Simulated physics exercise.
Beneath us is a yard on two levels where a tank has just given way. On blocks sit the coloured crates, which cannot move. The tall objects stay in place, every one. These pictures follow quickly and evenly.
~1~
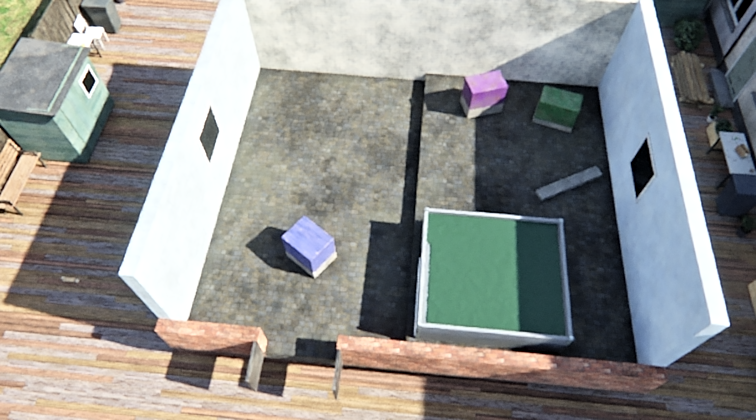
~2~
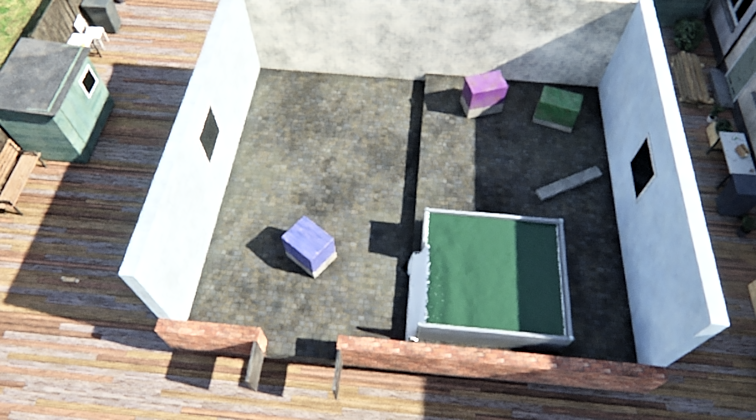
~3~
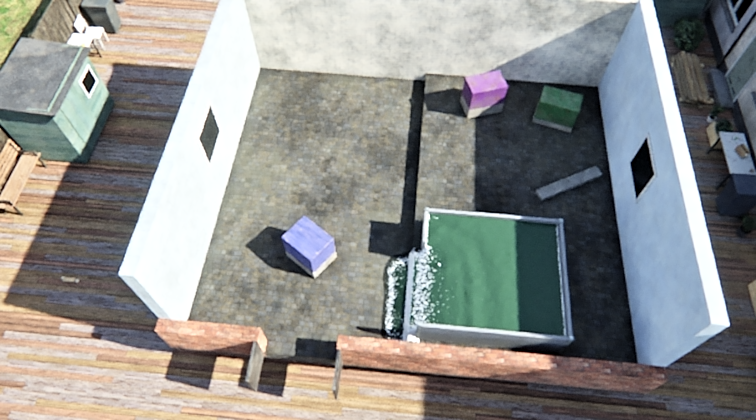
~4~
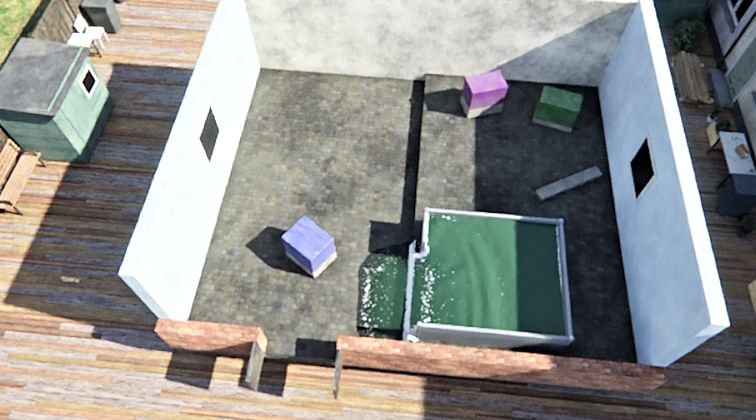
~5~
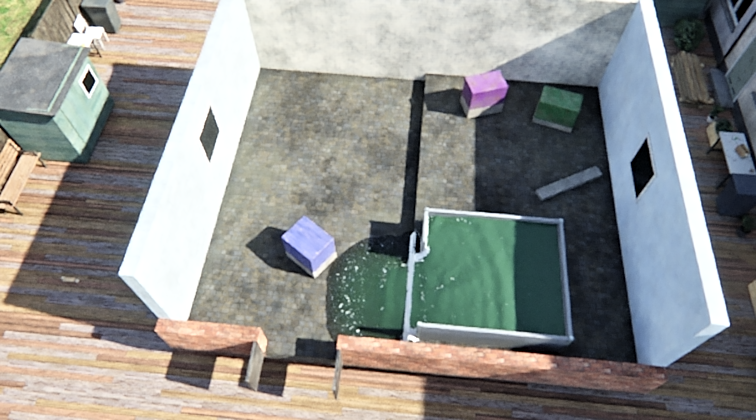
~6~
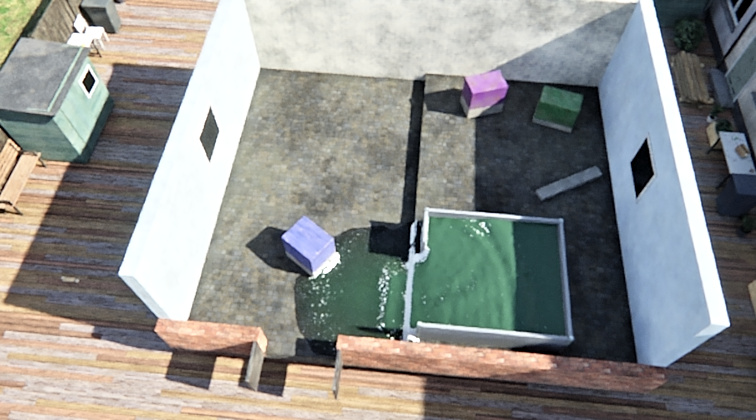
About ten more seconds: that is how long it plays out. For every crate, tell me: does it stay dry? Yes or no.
Here is how it goes: The blue crate, no, it gets wet; the purple crate, yes, it stays dry; the green crate, yes, it stays dry.
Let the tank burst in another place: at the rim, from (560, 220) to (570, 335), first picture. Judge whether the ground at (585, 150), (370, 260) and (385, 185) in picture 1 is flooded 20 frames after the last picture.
Soaked / unwetted / unwetted.
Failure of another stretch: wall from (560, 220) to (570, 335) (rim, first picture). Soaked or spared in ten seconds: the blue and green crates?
The blue crate is left dry, the green crate is flooded.
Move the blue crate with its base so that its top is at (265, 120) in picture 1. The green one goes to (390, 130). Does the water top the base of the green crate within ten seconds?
Well, the green one goes wet in the end.
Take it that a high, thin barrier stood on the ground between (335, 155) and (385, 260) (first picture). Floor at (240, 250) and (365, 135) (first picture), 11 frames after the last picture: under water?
In order, I'd call them inundated and bare.
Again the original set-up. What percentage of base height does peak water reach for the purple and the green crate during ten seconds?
Taking them in the order asked, 0 percent and 0 percent.
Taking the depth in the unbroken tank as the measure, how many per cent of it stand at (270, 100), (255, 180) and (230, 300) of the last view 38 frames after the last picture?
The three come to near 6, 10 and 25 per cent respectively.
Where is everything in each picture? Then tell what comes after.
In the first frame, the open tank at (493, 272) is whole and still.
In the second frame, water pours out at (422, 292) and has run to (407, 337).
In the third frame, water pours out at (422, 292) and has run to a hidden place.
In the fourth frame, water pours out at (422, 292) and has run to (372, 258).
In the fifth frame, water pours out at (422, 293) and has run to (334, 270).
In the sixth frame, the front is at (299, 284), out from the gap at (422, 292).
A moment on, water covers 20 % of the floor; the blue crate water round its plinth, the purple crate not reached, the green crate not reached.
Next, water covers 25 % of the floor; the blue crate water round its plinth, the purple crate not reached, the green crate not reached.
Then, water covers 40 % of the floor; the blue crate water round its plinth, the purple crate not reached, the green crate not reached.
Later, water covers 55 % of the floor; the blue crate water round its plinth, the purple crate not reached, the green crate not reached.
In the end, water covers 60 % of the floor; the blue crate was topped, the purple crate stayed above the water, the green crate stayed above the water.
